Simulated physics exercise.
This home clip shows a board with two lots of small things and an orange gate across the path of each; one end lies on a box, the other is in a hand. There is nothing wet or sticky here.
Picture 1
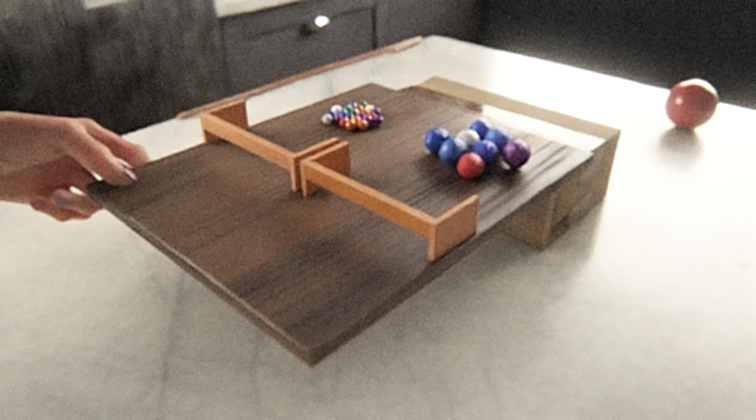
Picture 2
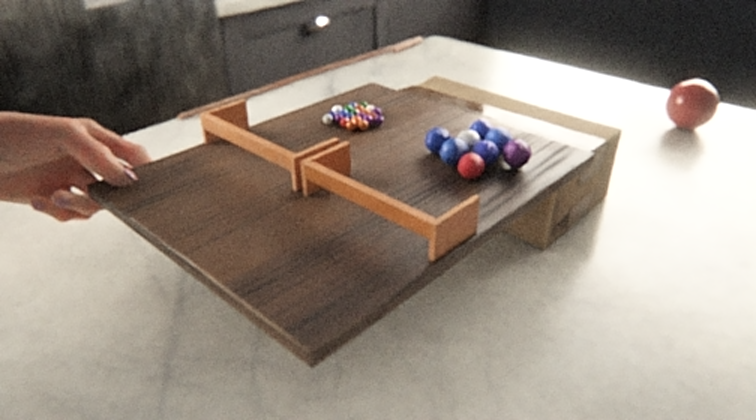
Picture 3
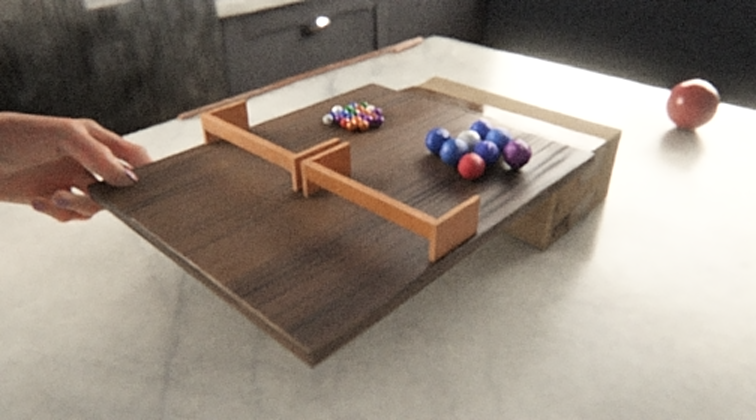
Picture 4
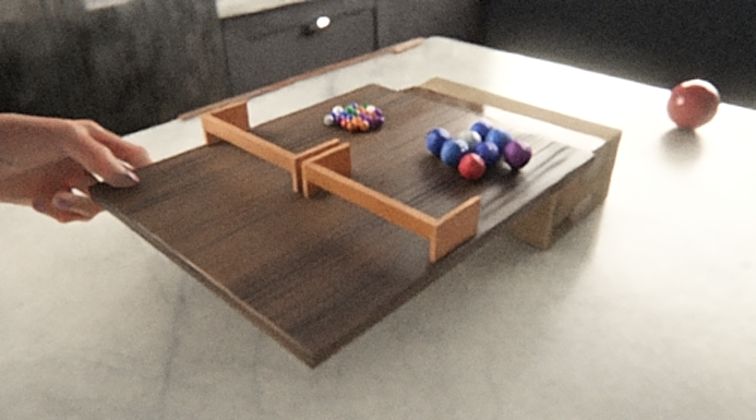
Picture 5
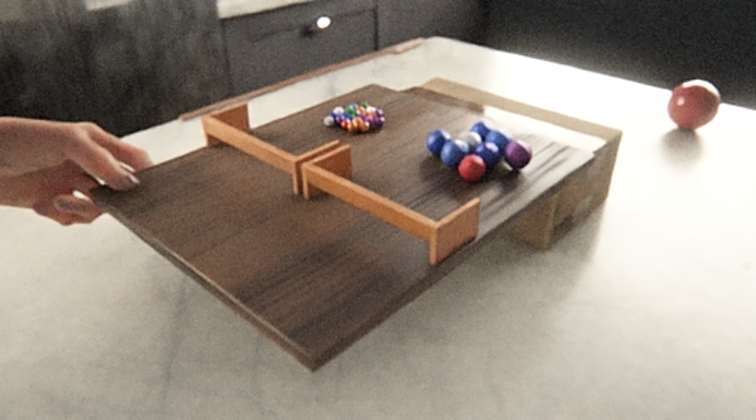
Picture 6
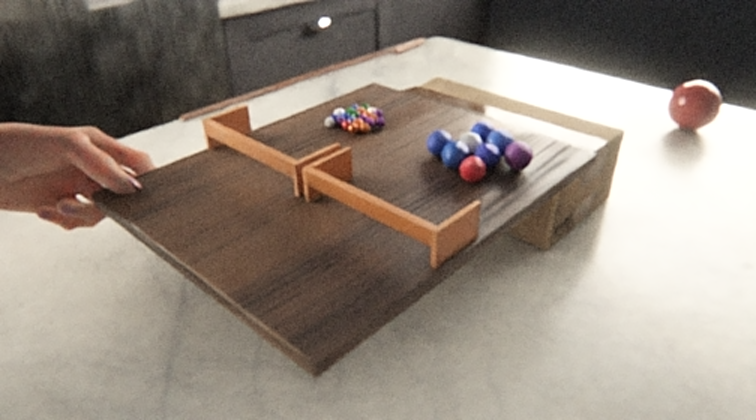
On a pale countertop, a hand holds a board of small colourful balls nearly still.
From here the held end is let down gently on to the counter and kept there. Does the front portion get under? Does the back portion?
When it settles, the front portion gets caught; the back portion makes it past.
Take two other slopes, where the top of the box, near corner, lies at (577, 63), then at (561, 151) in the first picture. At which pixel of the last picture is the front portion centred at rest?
First try: (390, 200); second try: (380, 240).
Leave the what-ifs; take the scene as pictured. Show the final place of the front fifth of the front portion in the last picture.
(372, 253).
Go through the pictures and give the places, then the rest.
Held end of the board (313, 343), level; box (481, 150), about a quarter as high as the board is long; front portion (485, 154), a few gumballs; back portion (354, 114), a few round plastic beads; front gate (365, 197), its slot lower than a piece; back gate (246, 140), its slot higher than a piece, in the first picture.
Held end of the board (313, 343), level; back portion (355, 114), in the second picture.
Held end of the board (314, 343), level; front portion (486, 154), in the third picture.
Held end of the board (314, 344), level; back portion (355, 115), in the fourth picture.
Held end of the board (315, 348), level; front portion (486, 155), in the fifth picture.
Held end of the board (316, 353), down by 1°; box (484, 151); front portion (487, 156), not moving; back portion (356, 116), not moving; front gate (367, 204); back gate (249, 147), in the sixth picture.
Then, 0.31 s later than the last frame, board sloping at 9°; front portion on its way down; back portion where it was.
Then, 0.65 s later than the last frame, board sloping at 16°; front portion has reached its gate; back portion about a tenth past its gate.
Then, 1.04 s later than the last frame, board resting at 16°; front portion has reached its gate; back portion every one past its gate.
When it is over, board resting at 16°; front portion gathered behind its gate; back portion every one past its gate.
